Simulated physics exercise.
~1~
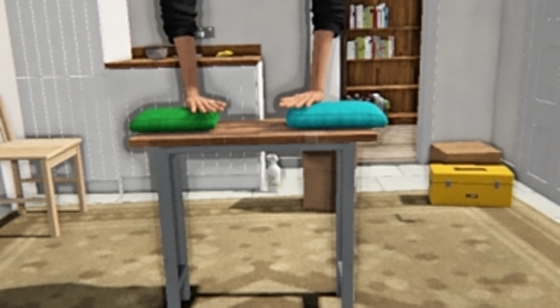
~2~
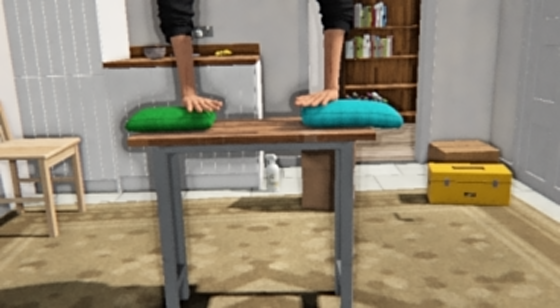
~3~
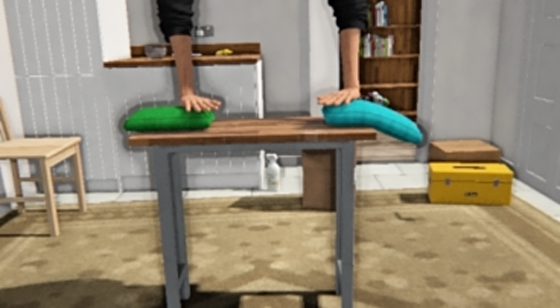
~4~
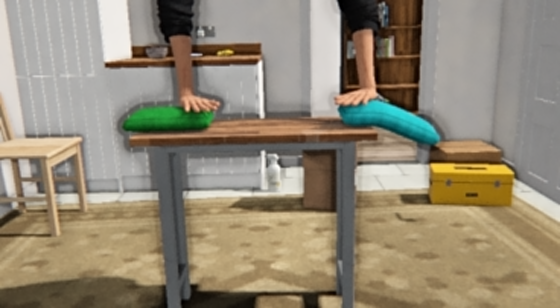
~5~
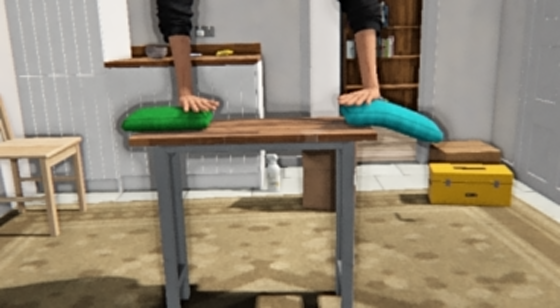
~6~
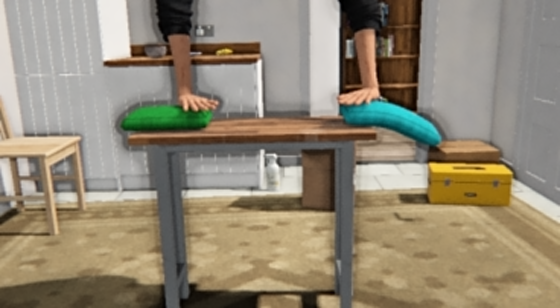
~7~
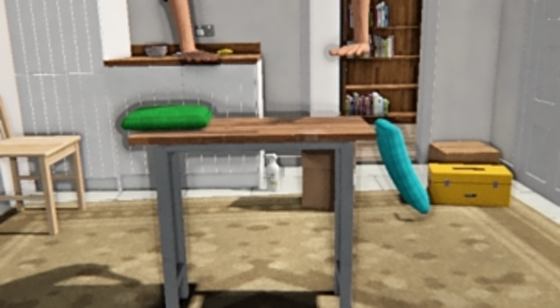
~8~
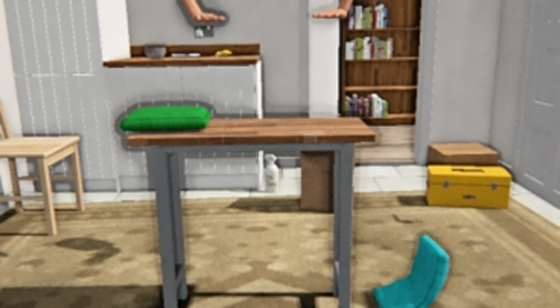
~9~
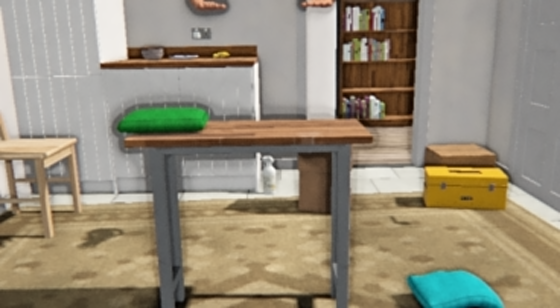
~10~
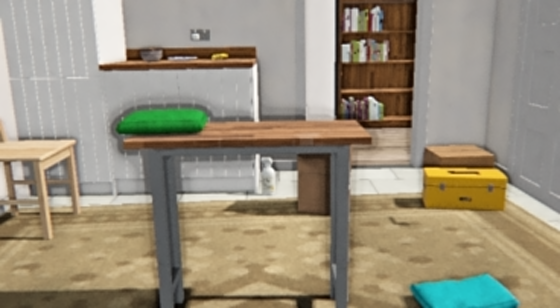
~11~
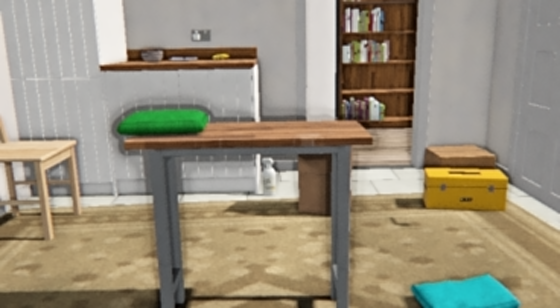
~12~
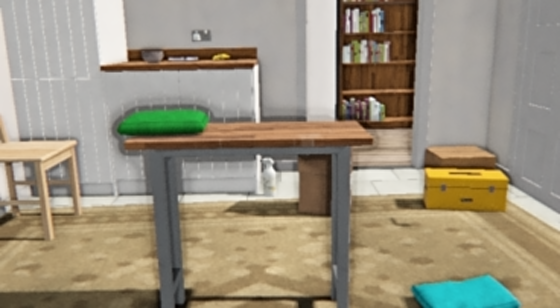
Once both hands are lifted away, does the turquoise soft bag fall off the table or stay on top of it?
The turquoise soft bag tips over the right edge and falls to the floor. The green sack stays on the table.
